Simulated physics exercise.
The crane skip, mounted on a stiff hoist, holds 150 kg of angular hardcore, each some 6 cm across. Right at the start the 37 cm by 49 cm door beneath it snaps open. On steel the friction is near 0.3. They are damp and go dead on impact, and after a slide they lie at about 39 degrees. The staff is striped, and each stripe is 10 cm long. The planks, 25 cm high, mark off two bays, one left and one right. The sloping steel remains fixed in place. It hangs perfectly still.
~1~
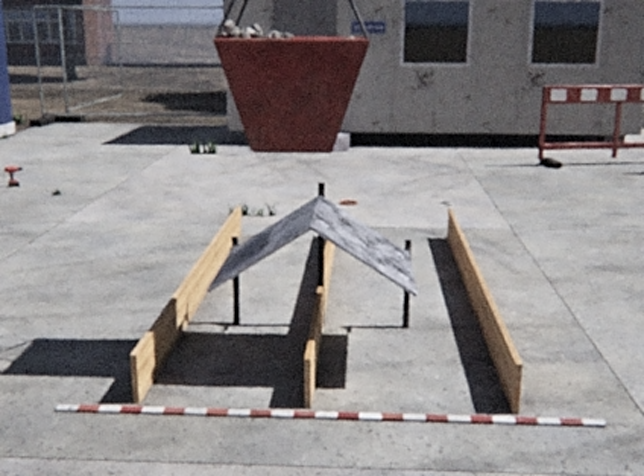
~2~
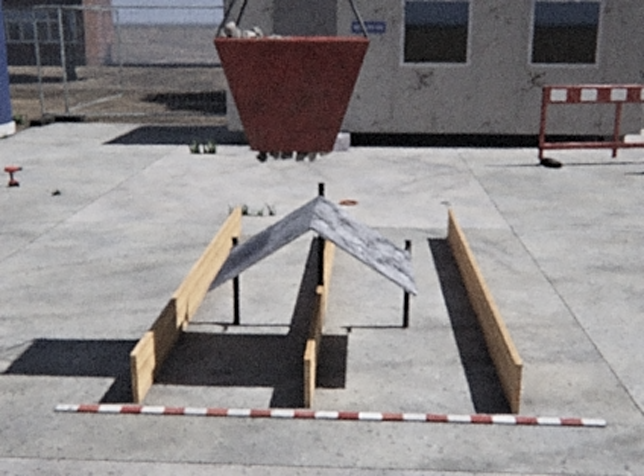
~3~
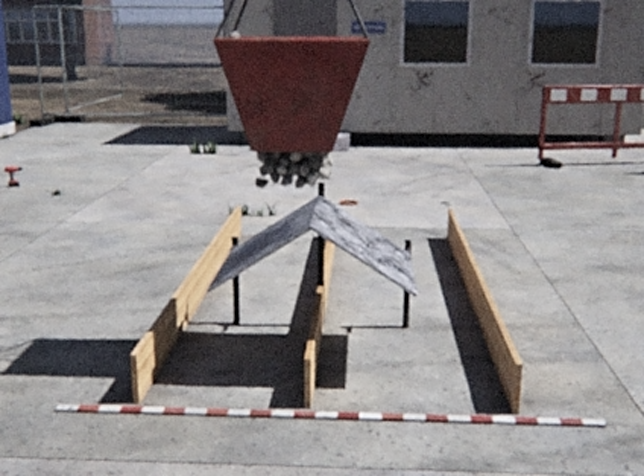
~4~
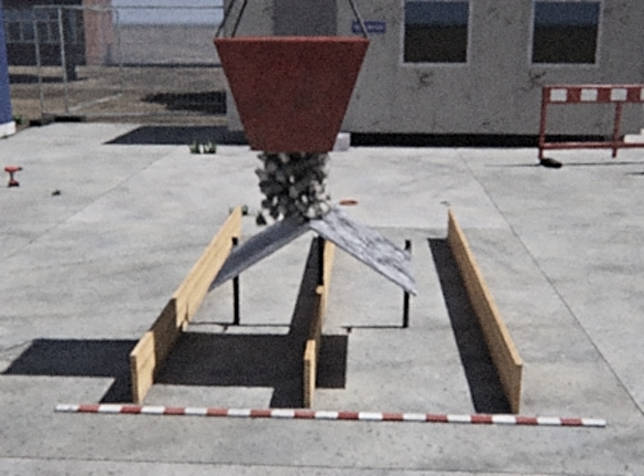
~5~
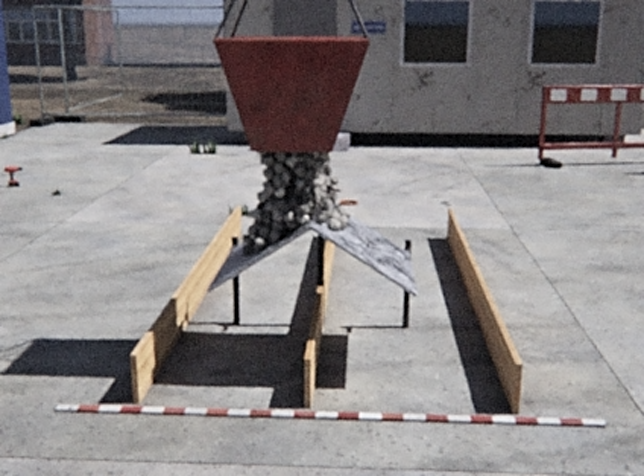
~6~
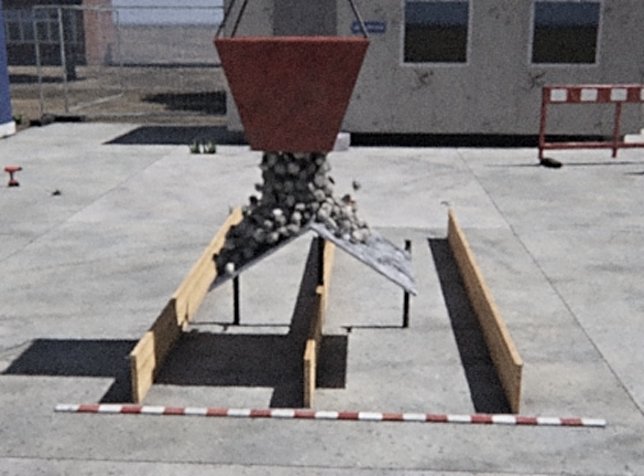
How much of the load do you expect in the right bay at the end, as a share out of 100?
About 21 out of 100 of it.
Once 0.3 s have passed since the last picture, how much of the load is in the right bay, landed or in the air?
Roughly 10 percent by that time.
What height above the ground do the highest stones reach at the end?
They end up some 28 centimetres high.
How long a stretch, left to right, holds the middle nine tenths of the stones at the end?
I'd say close to 220 cm, left to right.
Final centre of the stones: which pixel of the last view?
About (196, 349).
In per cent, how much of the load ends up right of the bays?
I'd say close to 0 per cent.
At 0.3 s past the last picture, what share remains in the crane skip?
About 0 per cent.
Then, 0.3 s after the last picture, 0 % in the crane skip, 50 % on the steel, 3 % falling or lying left of the bays, 39 % falling or lying in the left bay, 8 % falling or lying in the right bay; the stones farthest right are at (458, 303).
Then, 0.7 s after the last picture, 0 % in the crane skip, 4 % on the steel, 18 % falling or lying left of the bays, 58 % falling or lying in the left bay, 20 % falling or lying in the right bay; the stones farthest right are at (490, 347).
Then, 1.3 s after the last picture, 0 % in the crane skip, 20 % falling or lying left of the bays, 59 % falling or lying in the left bay, 21 % falling or lying in the right bay; the stones farthest right are at (486, 341).
Then, 2.2 s after the last picture, 0 % in the crane skip, 20 % falling or lying left of the bays, 59 % falling or lying in the left bay, 21 % falling or lying in the right bay; the stones farthest right are at (487, 342).
Then, 4.1 s after the last picture, 0 % in the crane skip, 20 % left of the bays, 59 % in the left bay, 21 % in the right bay; the stones farthest right are at (487, 342).
